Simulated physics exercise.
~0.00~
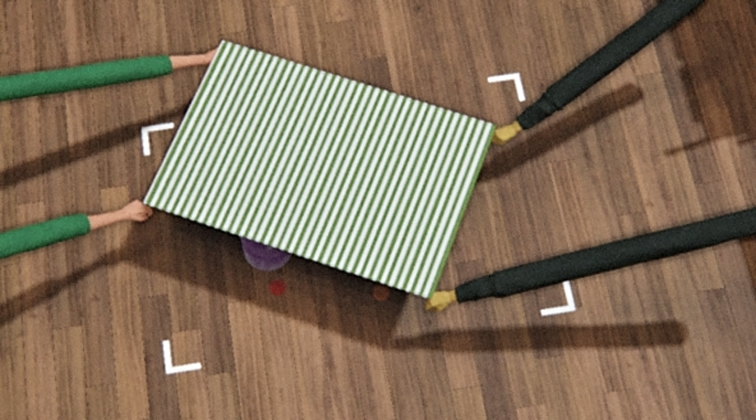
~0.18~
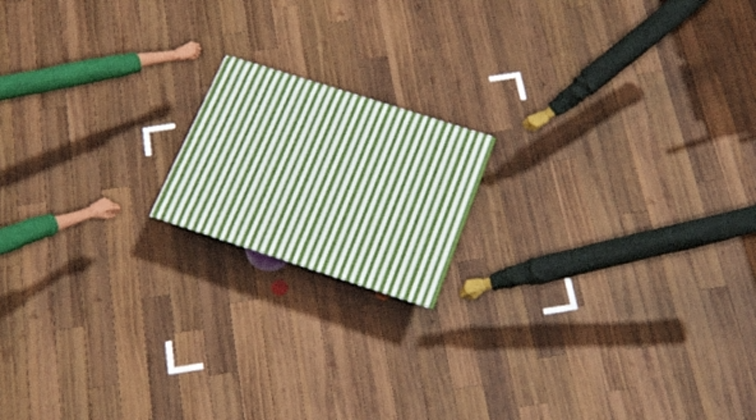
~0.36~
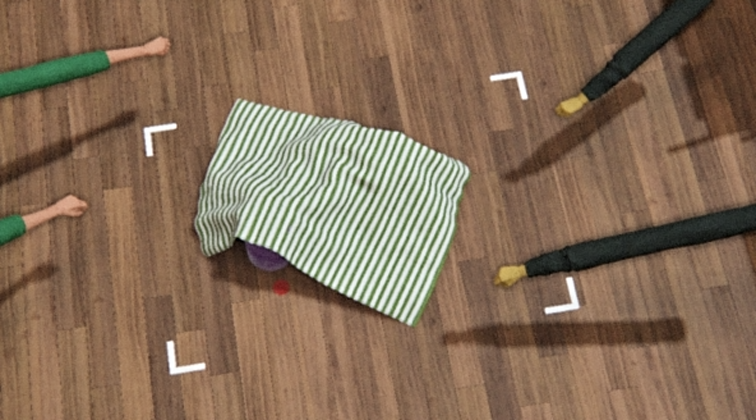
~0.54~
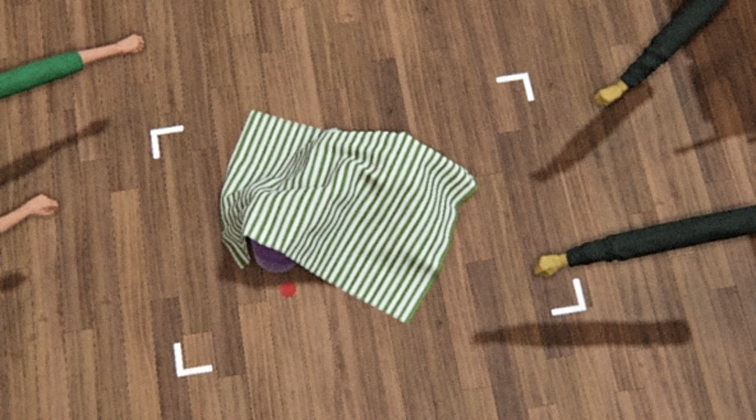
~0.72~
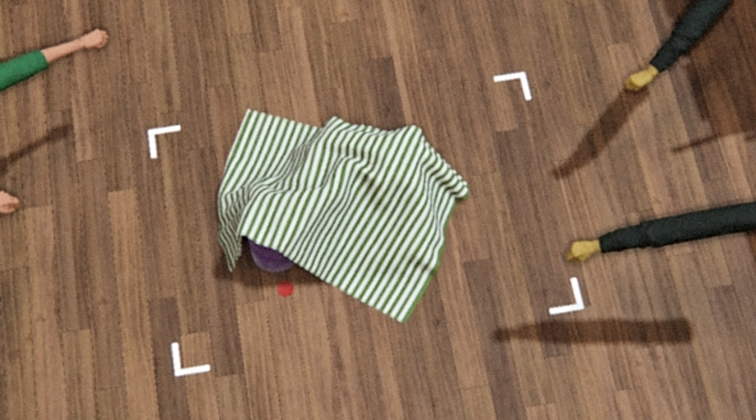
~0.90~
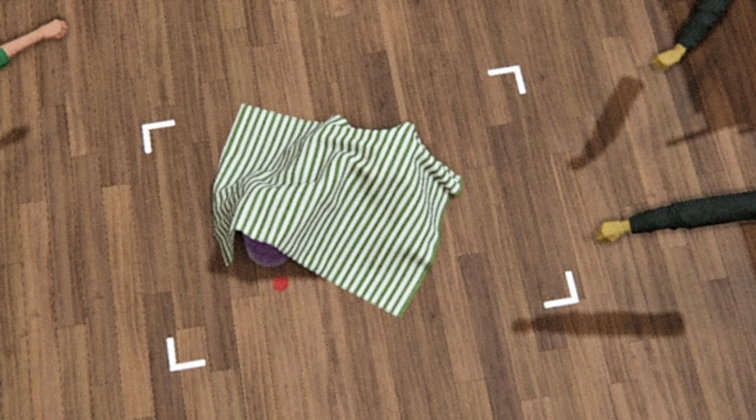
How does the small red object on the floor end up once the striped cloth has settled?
It is still in view, lying uncovered on the wooden floor just below the cloth's lower edge.
